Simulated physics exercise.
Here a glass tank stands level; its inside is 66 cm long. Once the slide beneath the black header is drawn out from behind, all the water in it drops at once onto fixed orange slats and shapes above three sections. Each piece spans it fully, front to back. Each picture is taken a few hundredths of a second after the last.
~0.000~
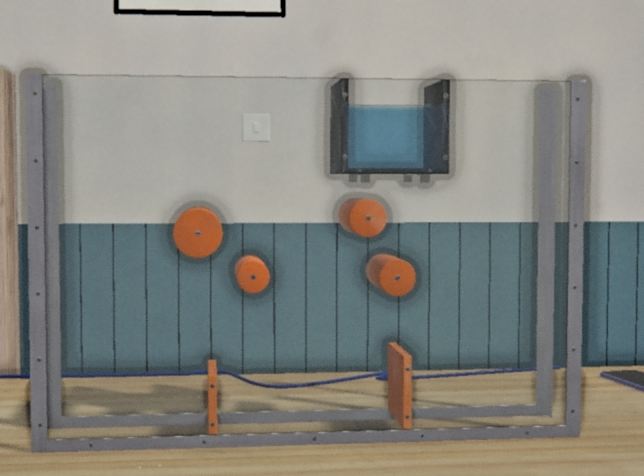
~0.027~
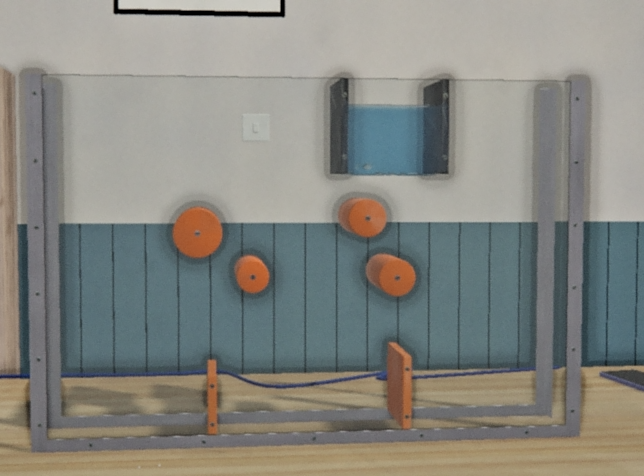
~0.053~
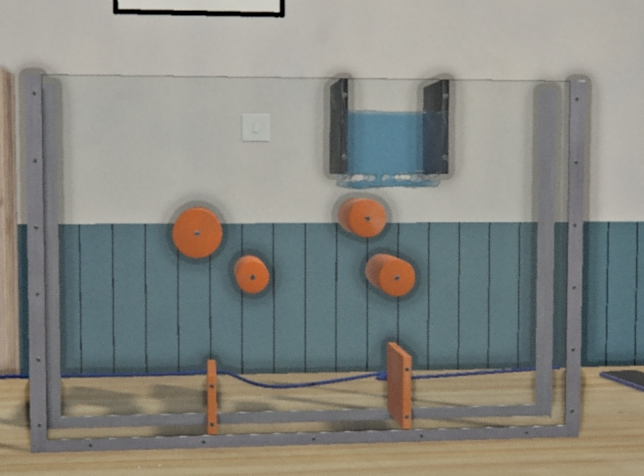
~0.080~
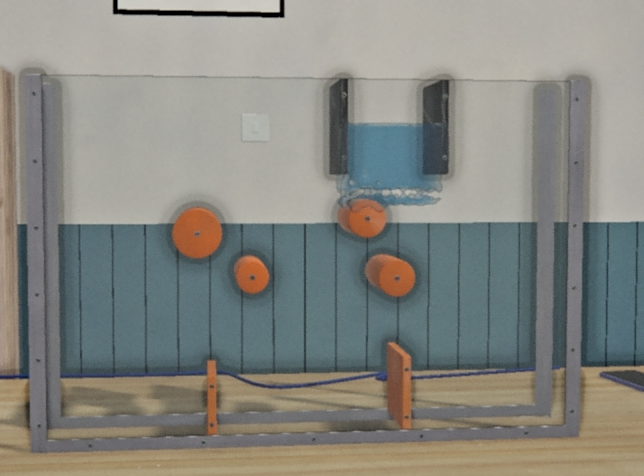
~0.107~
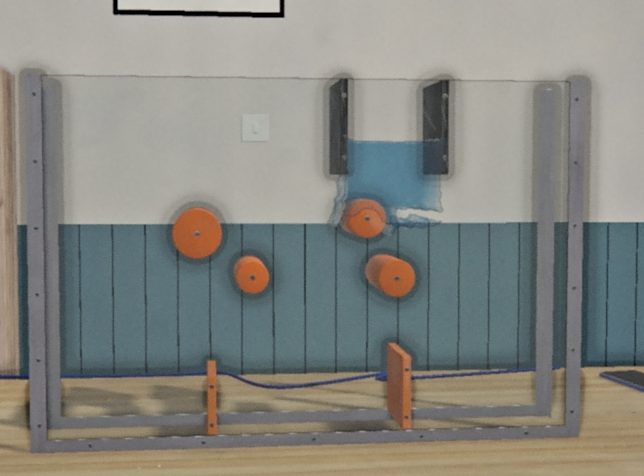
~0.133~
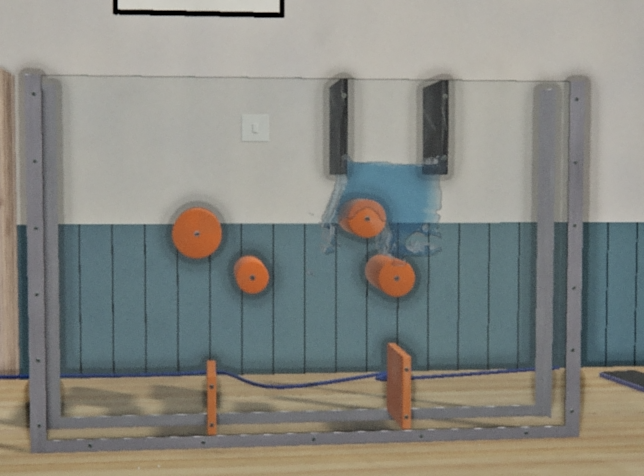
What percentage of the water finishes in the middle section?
About 35 per cent.
By 0.25 s the sections hold 0, 7 and 32 per cent, with 61 still above them.
By 0.40 s the sections hold 0, 31 and 40 per cent, with 29 still above them.
By 0.78 s the sections hold 0, 36 and 60 per cent, with 4 still above them.
At rest it is 0 per cent left, 37 middle, 62 right.
